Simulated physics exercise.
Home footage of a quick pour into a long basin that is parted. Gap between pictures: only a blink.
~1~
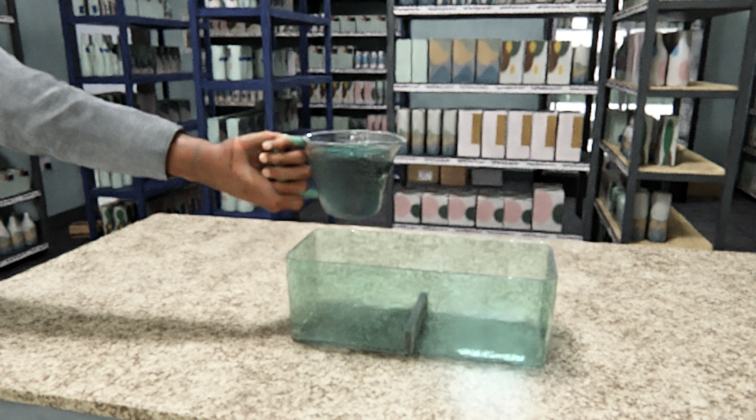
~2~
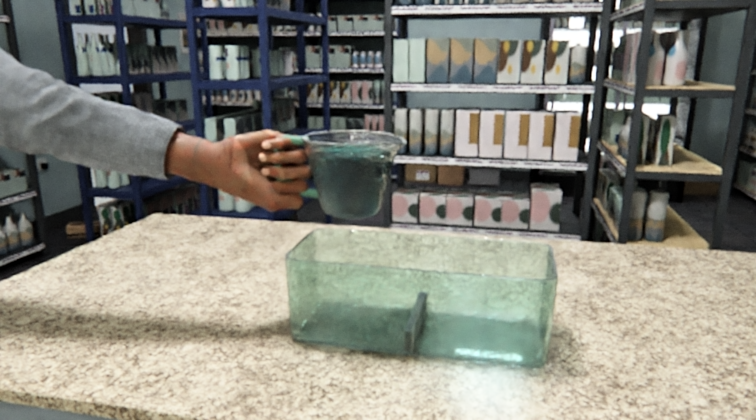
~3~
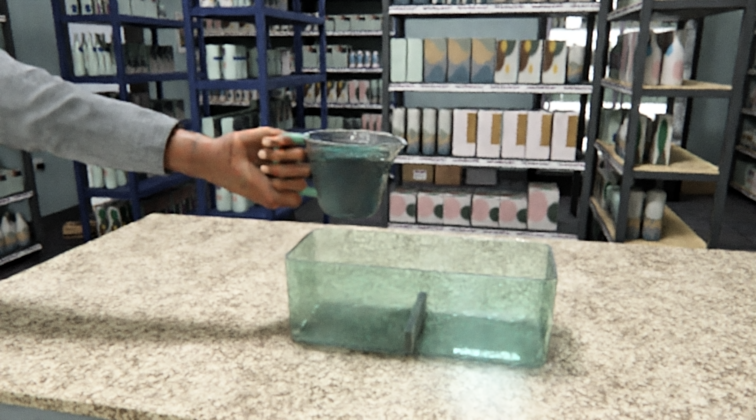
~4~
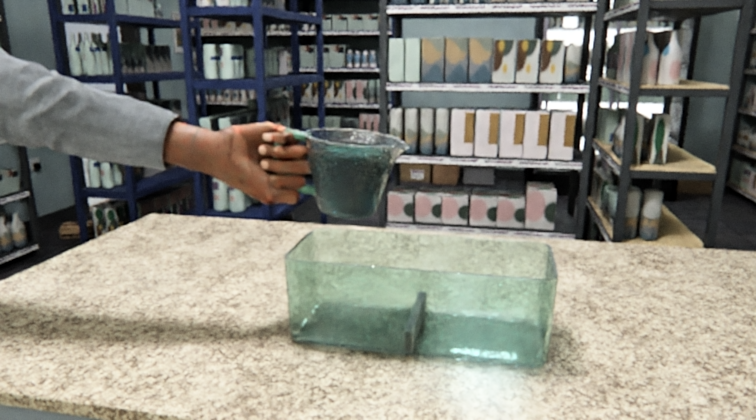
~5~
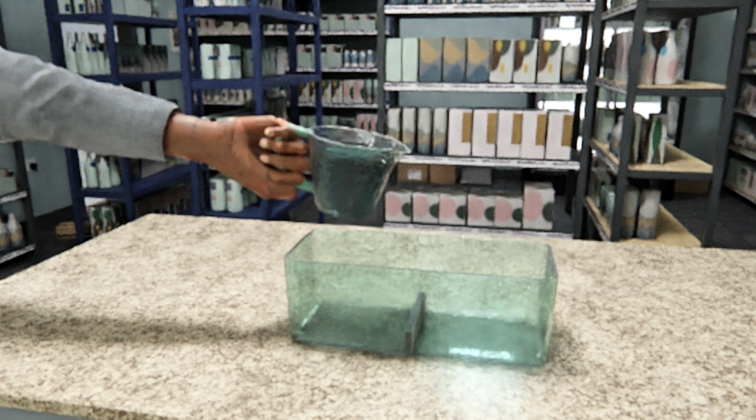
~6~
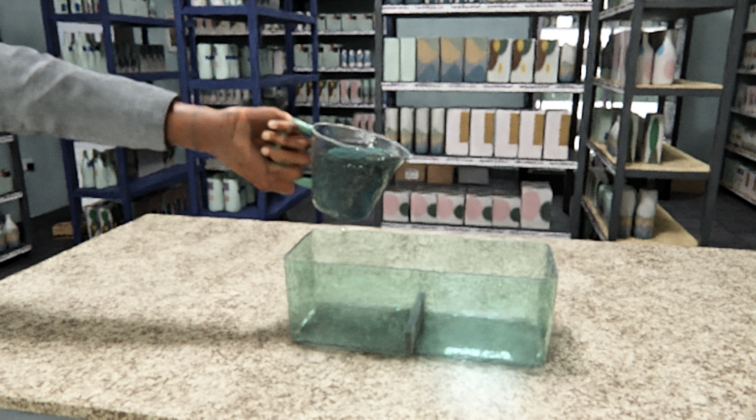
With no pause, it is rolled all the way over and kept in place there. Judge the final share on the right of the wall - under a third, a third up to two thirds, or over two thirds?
Past two thirds.
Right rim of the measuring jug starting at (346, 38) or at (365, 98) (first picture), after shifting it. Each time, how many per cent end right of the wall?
The first start yields 25 per cent, the second 35 per cent.
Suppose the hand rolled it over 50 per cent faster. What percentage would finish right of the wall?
Near 65 %.
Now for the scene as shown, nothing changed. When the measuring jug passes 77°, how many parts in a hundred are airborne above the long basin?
20 per cent.
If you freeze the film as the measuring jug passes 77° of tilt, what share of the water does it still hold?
Looks like roughly 60 percent is still held.
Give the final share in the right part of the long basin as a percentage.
Close to 75 per cent.
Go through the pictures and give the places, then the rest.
In the first frame, it leans 0°; its right rim is at (406, 141); the water meets the walls at (314, 151) and (393, 154); the long basin's rim runs from (301, 243) to (554, 262); the wall's top is at (417, 311).
In the second frame, it leans 1°; its right rim is at (407, 141); the water meets the walls at (313, 151) and (392, 154).
In the third frame, it leans 3°; its right rim is at (407, 143); the water meets the walls at (314, 151) and (393, 155).
In the fourth frame, it leans 6°; its right rim is at (409, 146); the water meets the walls at (315, 150) and (394, 156).
In the fifth frame, it leans 10°; its right rim is at (411, 151); the water meets the walls at (316, 150) and (397, 157).
In the sixth frame, it leans 16°; its right rim is at (413, 157); the water meets the walls at (317, 152) and (401, 158).
A moment on, the measuring jug is tipped on its side and 58 per cent is still to pour, 0 is left of the wall and 21 right of it.
Next, the measuring jug is tipped right over and 4 per cent is still to pour, 16 is left of the wall and 77 right of it.
Then the measuring jug is tipped right over and 0 per cent is still to pour, 20 is left of the wall and 79 right of it.
Later the measuring jug is tipped right over and 0 per cent is still to pour, 24 is left of the wall and 75 right of it.
Finally, 24 per cent lies left of the wall, 76 right of it and 0 outside.
